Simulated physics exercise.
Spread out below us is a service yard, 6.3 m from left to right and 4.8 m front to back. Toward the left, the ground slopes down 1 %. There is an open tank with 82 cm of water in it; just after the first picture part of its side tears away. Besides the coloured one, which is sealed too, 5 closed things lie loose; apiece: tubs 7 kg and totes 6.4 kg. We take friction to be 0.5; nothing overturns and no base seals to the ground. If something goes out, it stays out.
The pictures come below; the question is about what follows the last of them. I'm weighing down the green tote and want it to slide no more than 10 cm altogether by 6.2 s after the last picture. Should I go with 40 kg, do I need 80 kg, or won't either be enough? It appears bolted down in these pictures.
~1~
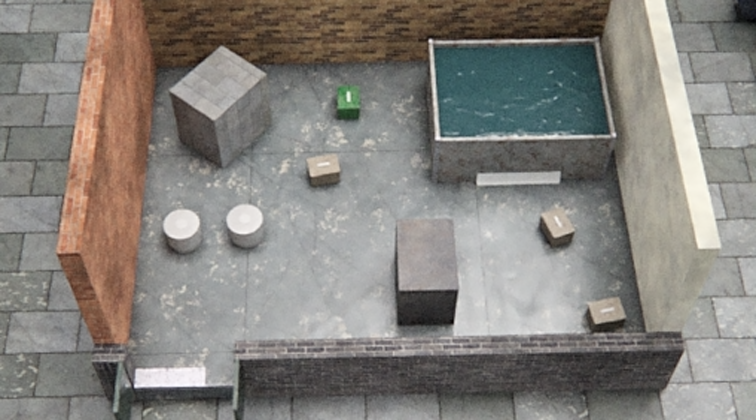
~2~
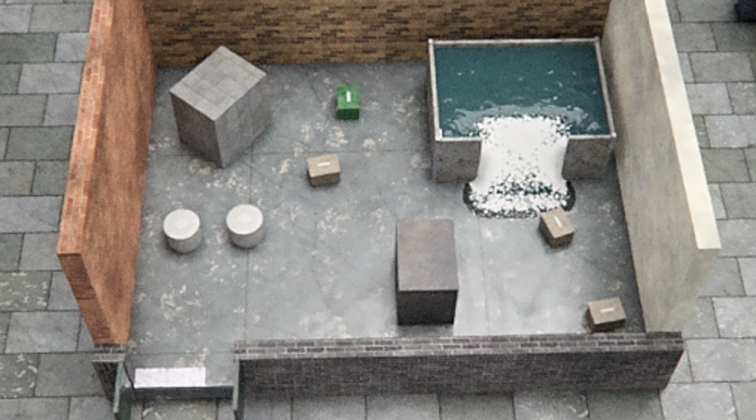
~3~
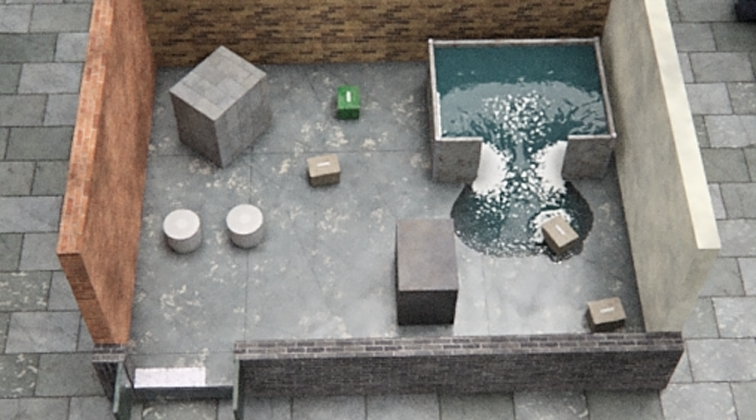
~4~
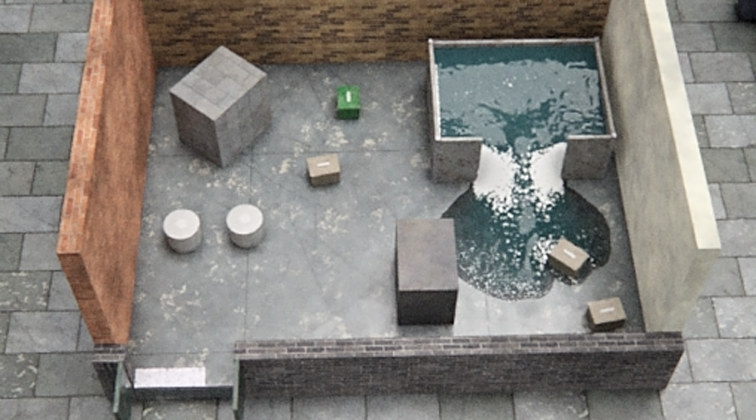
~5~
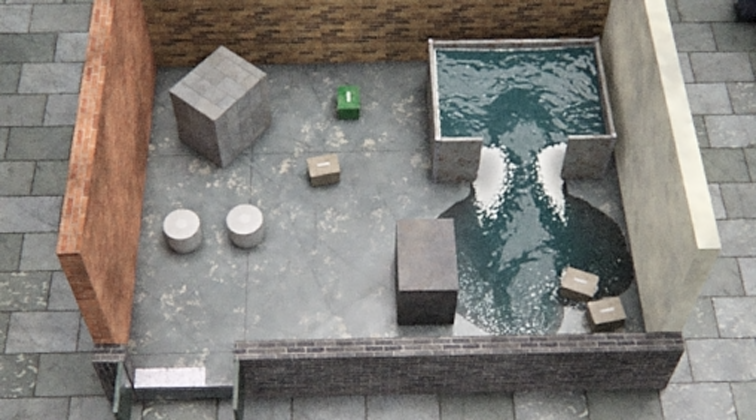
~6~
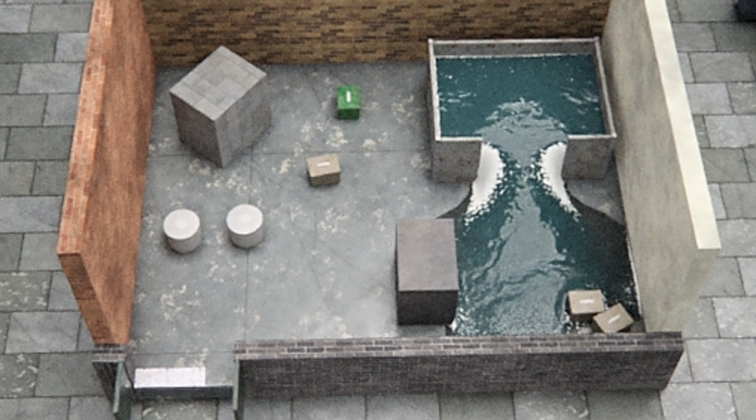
Go with 40 kg.
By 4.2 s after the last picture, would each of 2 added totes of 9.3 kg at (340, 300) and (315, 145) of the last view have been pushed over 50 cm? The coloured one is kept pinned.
The first is within the limit, the second within the limit.
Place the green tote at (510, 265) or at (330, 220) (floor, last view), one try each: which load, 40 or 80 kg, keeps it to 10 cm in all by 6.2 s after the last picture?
Taking the two tries in order, only the heavy one works and even the light one works.
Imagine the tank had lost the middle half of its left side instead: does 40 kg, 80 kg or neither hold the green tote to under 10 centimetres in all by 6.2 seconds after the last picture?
In that case just the heavier mass works.
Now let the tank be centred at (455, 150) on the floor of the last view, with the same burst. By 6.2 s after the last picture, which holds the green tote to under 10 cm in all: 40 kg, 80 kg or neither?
Well, then the lighter one is plenty.
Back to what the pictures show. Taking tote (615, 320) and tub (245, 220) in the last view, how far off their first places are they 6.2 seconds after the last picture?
250 cm, 140 cm.
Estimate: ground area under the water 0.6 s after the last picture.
11.0 m2.
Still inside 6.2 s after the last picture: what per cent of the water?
Close to 96 in a hundred parts remain.
Then, 0.6 s after the last picture the green tote would be 0 cm from its start with 40 kg and 0 cm from its start with 80 kg; 0 cm of water round it then.
Then, 2.3 s after the last picture the green tote would be 0 cm from its start with 40 kg and 0 cm from its start with 80 kg; 0 cm of water round it then.
Then, 4.2 s after the last picture the green tote would be 0 cm from its start with 40 kg and 0 cm from its start with 80 kg; 2 cm of water round it then.
Then, 6.2 s after the last picture the green tote would be 0 cm from its start with 40 kg and 0 cm from its start with 80 kg; 3 cm of water round it then.
